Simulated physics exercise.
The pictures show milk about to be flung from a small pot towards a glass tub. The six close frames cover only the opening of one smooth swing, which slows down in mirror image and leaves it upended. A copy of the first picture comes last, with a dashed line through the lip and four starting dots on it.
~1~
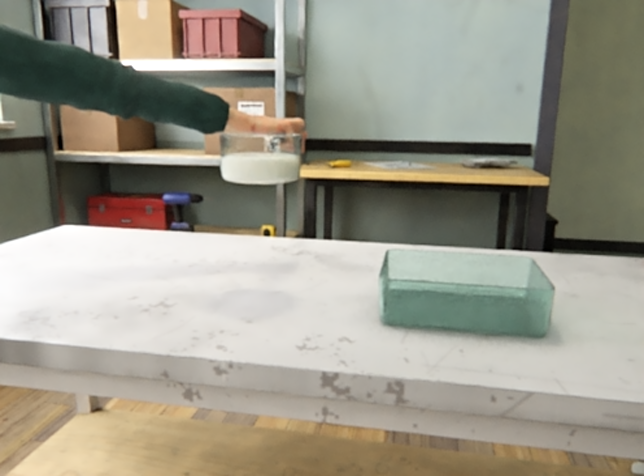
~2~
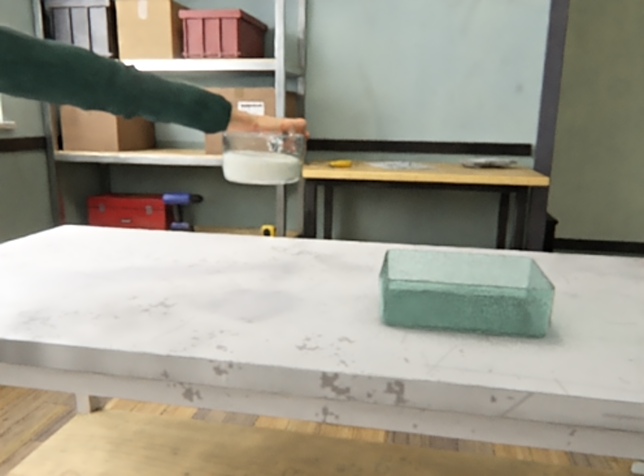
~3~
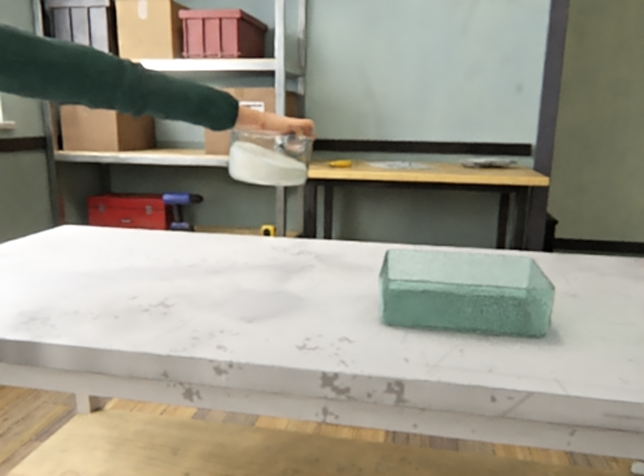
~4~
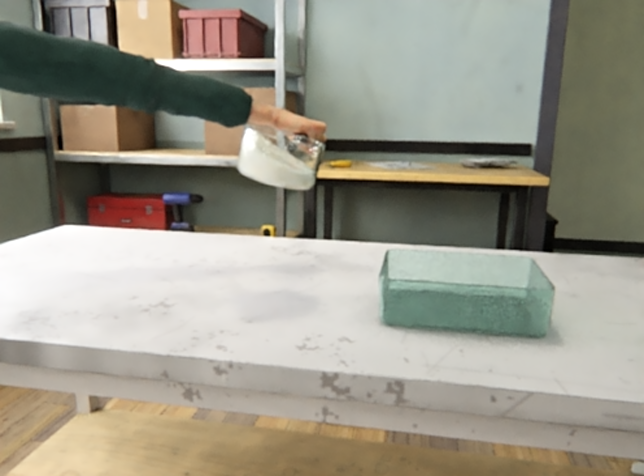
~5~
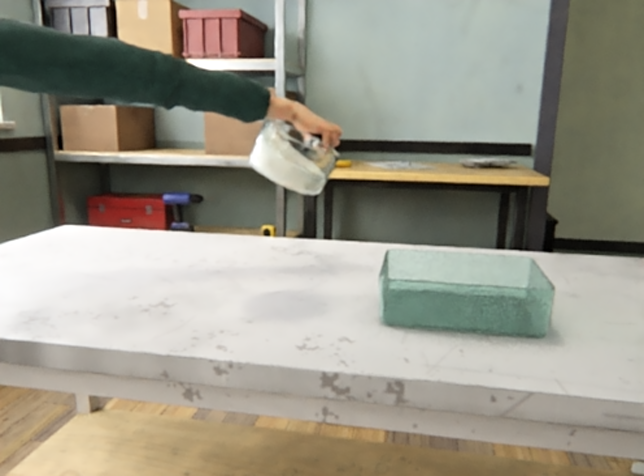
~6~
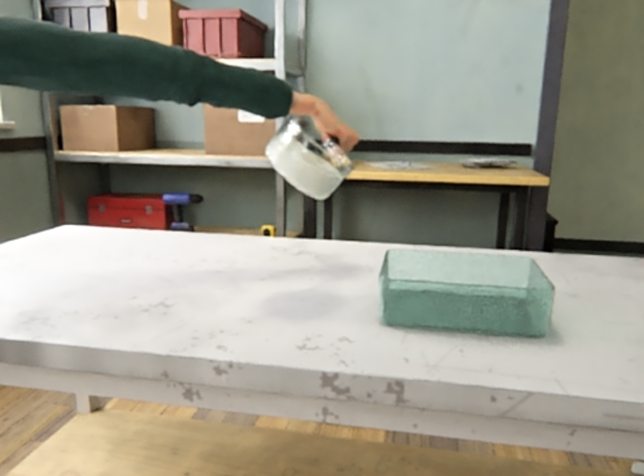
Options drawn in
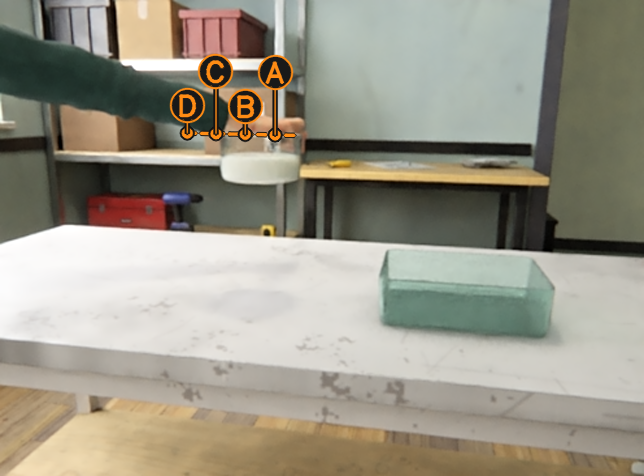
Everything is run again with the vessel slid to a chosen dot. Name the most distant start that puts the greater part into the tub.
Take B.
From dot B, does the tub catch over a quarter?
Yes, clearly.
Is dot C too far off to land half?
Yes.
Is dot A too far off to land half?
No, that is safe.
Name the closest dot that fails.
It is C.
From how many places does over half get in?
Two of them.
In orange, A at (275, 134); B at (245, 134); C at (215, 133); D at (187, 133).
For dot A, about 67 % lands in the tub, 6 % falls short and 27 % goes beside or beyond.
For dot B, about 63 % lands in the tub, 20 % falls short and 18 % goes beside or beyond.
For dot C, about 34 % lands in the tub, 60 % falls short and 6 % goes beside or beyond.
For dot D, about 0 % lands in the tub, 98 % falls short.
